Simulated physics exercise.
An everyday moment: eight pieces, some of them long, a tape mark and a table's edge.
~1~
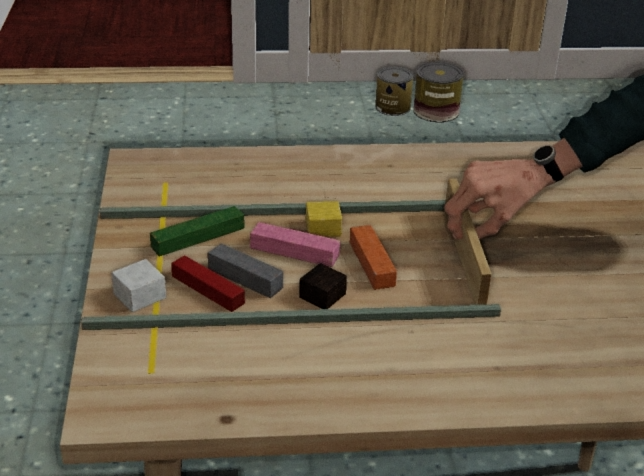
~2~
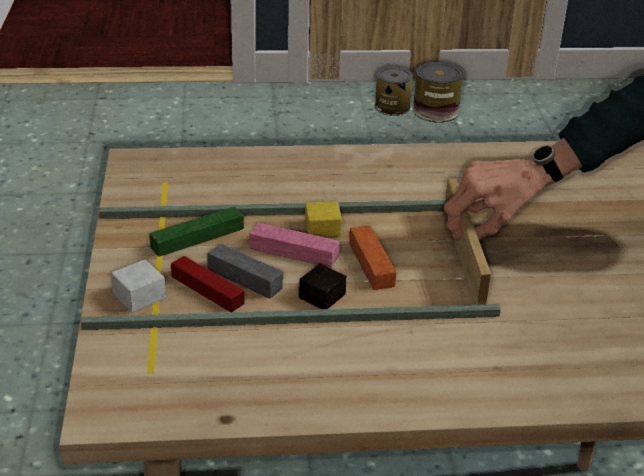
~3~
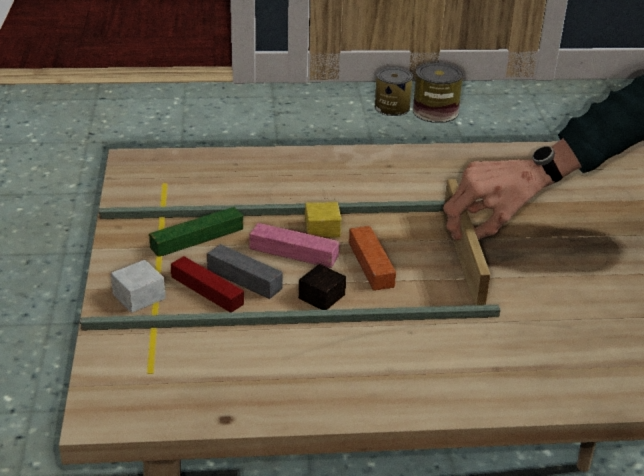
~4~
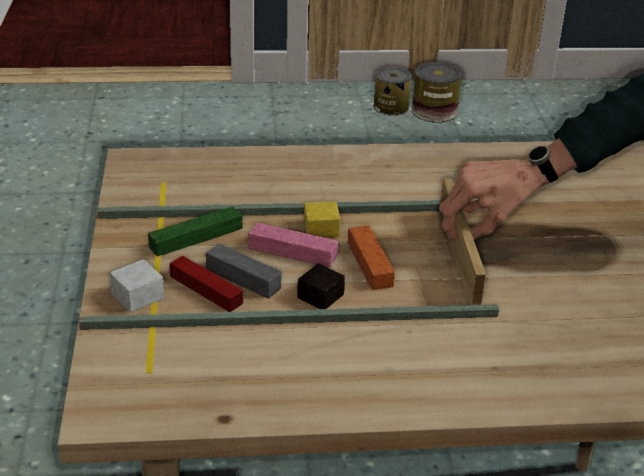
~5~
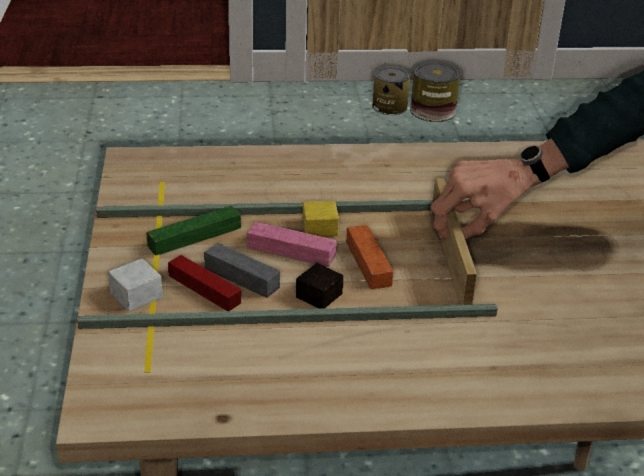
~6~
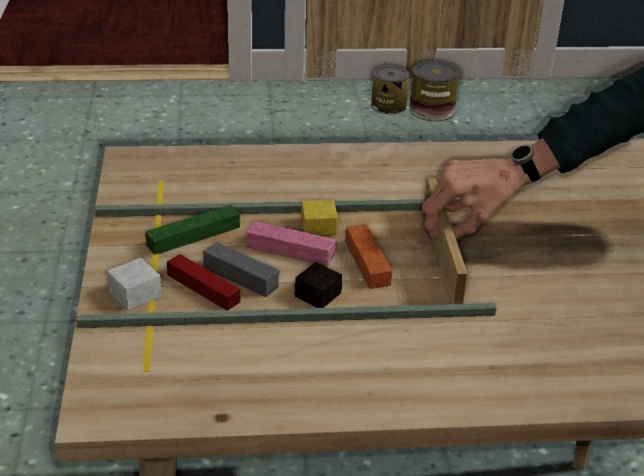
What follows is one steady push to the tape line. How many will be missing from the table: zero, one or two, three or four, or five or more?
Here the number that fall off is one or two.
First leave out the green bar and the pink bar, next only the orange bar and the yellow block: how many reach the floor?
Fallen: 1, and 1 in the other try.
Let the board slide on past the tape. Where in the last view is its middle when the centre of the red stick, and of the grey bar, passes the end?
Its middle is around (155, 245) and around (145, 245).
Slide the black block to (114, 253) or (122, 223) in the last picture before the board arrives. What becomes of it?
In turn it is lost; falls.
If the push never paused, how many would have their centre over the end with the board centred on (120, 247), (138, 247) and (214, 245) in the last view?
Place by place, 5, 5 and 0.
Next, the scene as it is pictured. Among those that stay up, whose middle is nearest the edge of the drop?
It is the red stick.
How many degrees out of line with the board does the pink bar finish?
Roughly 25° out of line.
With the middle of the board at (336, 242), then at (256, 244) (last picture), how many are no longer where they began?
At the one place 4, at the other 7.
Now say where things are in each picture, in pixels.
The first frame shows white block (139, 286); green bar (198, 231); red stick (208, 283); board (466, 240); tape (159, 266).
The second frame shows green bar (197, 231); black block (323, 287).
The third frame shows red stick (207, 284); board (465, 241).
The fourth frame shows white block (137, 285); pink bar (293, 244).
The fifth frame shows green bar (195, 230); grey bar (242, 270).
The sixth frame shows white block (134, 284); green bar (193, 229); red stick (203, 282); board (444, 240); tape (155, 264).
A little later, none off yet; white block at rest near (134, 284); green bar at rest near (193, 229); red stick at rest near (203, 282).
Next, none off yet; white block at rest near (134, 284); green bar shifted a little near (161, 220); red stick shifted a little near (177, 286).
When it is over, the number that fall off is one or two; down, green bar and white block.
